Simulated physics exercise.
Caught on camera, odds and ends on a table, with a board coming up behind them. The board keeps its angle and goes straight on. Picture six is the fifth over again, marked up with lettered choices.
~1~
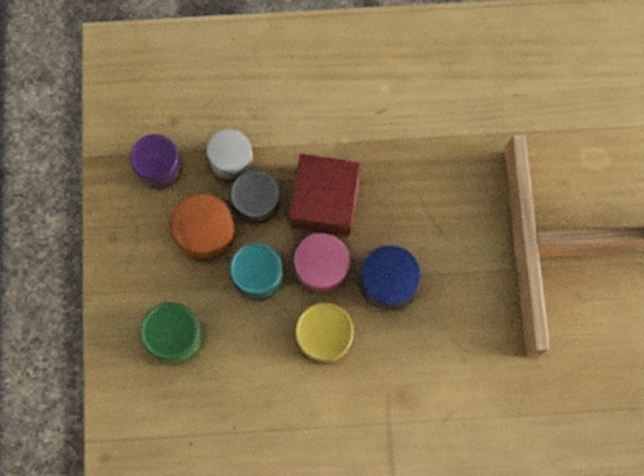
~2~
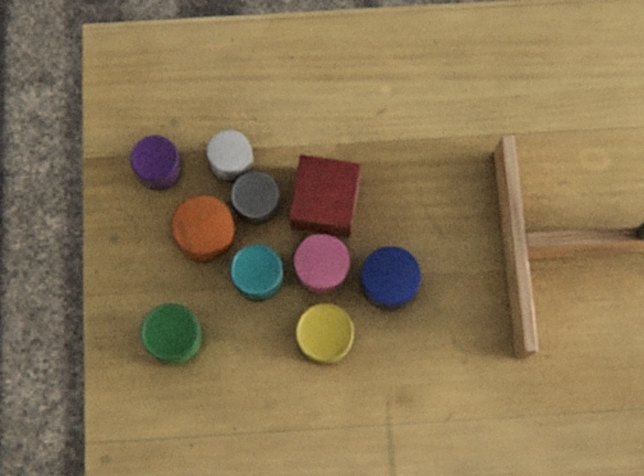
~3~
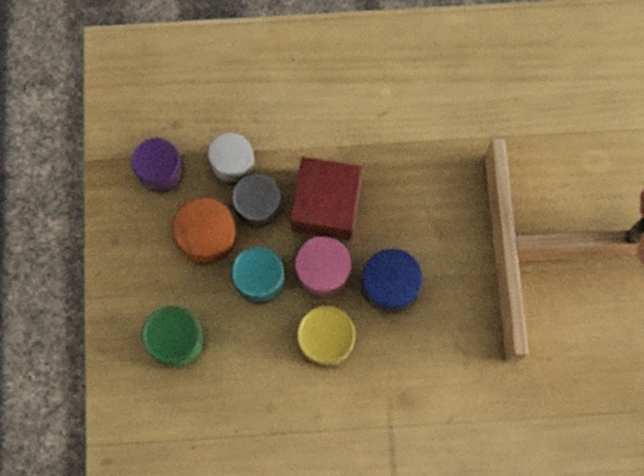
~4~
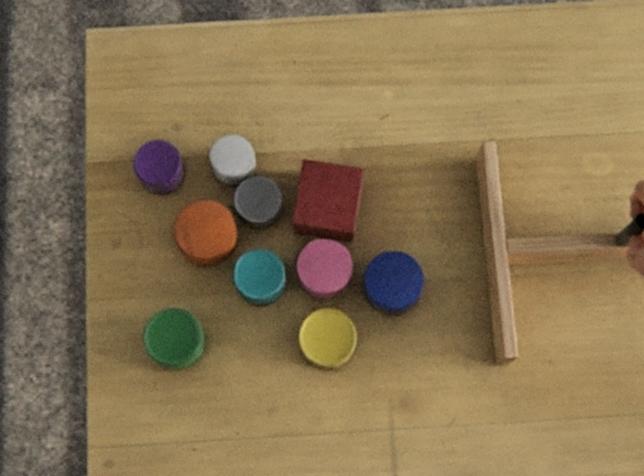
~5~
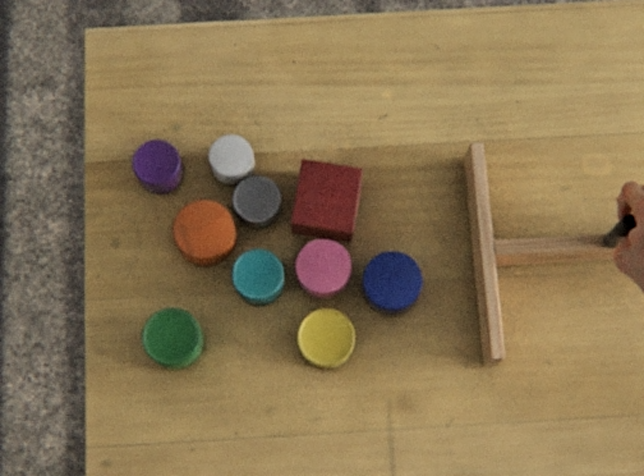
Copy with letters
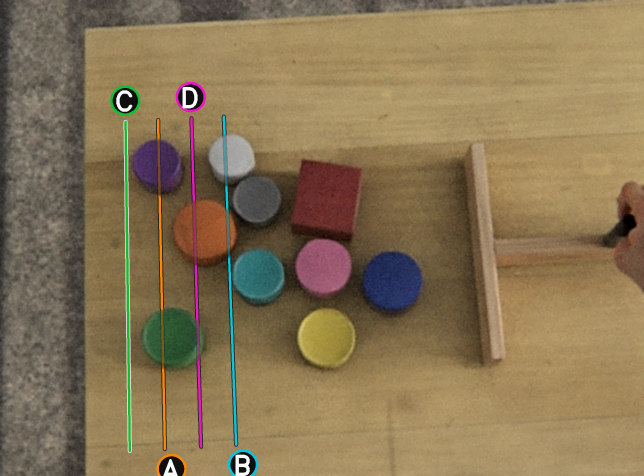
A wooden board on a handle, pushed by a hand, slides slowly left toward colourful tubs.
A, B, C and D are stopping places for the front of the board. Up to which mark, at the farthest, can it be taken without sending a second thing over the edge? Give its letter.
It can go as far as D.
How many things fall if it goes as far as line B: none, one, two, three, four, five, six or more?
The count is none.
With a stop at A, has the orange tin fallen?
Yes.
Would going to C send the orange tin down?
Yes.
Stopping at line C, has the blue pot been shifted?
Yes.
On the marked copy, A at (161, 278); B at (230, 274); C at (128, 280); D at (196, 276).
Taking D. A third of the way, board (383, 254); turquoise tub (244, 278); pink pot (296, 263).
Two thirds of the way, board (279, 260); orange tin (152, 241); purple jar (151, 163).
When it is over, board (197, 264); orange tin (99, 238); turquoise tub (101, 305); none fallen.
As for the rest, A drops three; B is within the limit but short; C drops four.
